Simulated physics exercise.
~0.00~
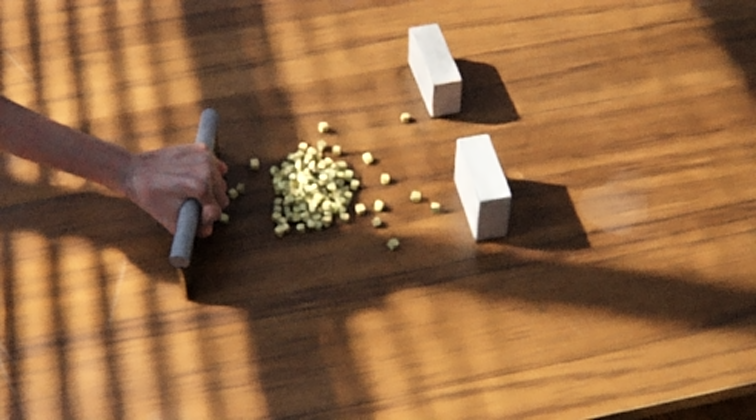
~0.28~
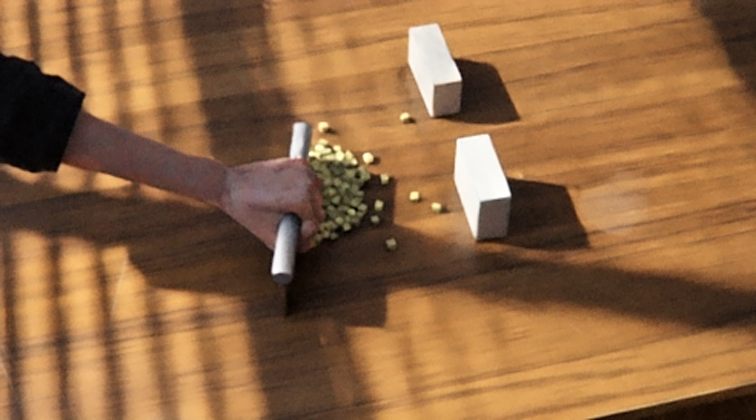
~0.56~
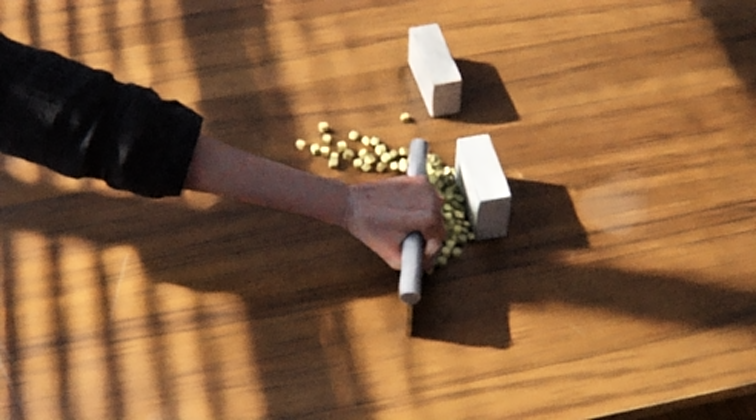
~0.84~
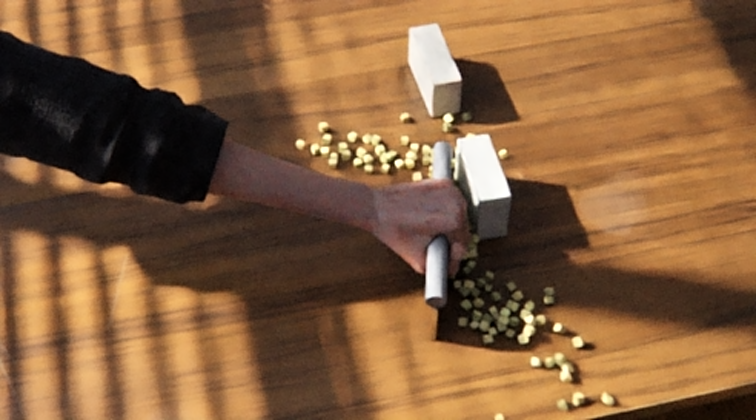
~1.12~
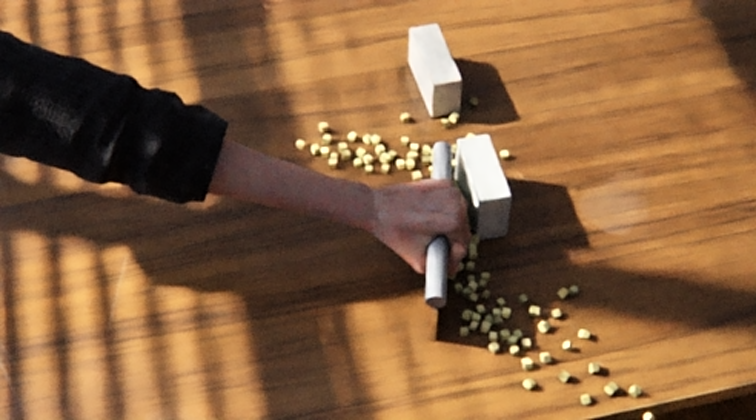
A hand pushing small yellowish cubes rightward with a grey bar against a white block, many spilling round its near end.
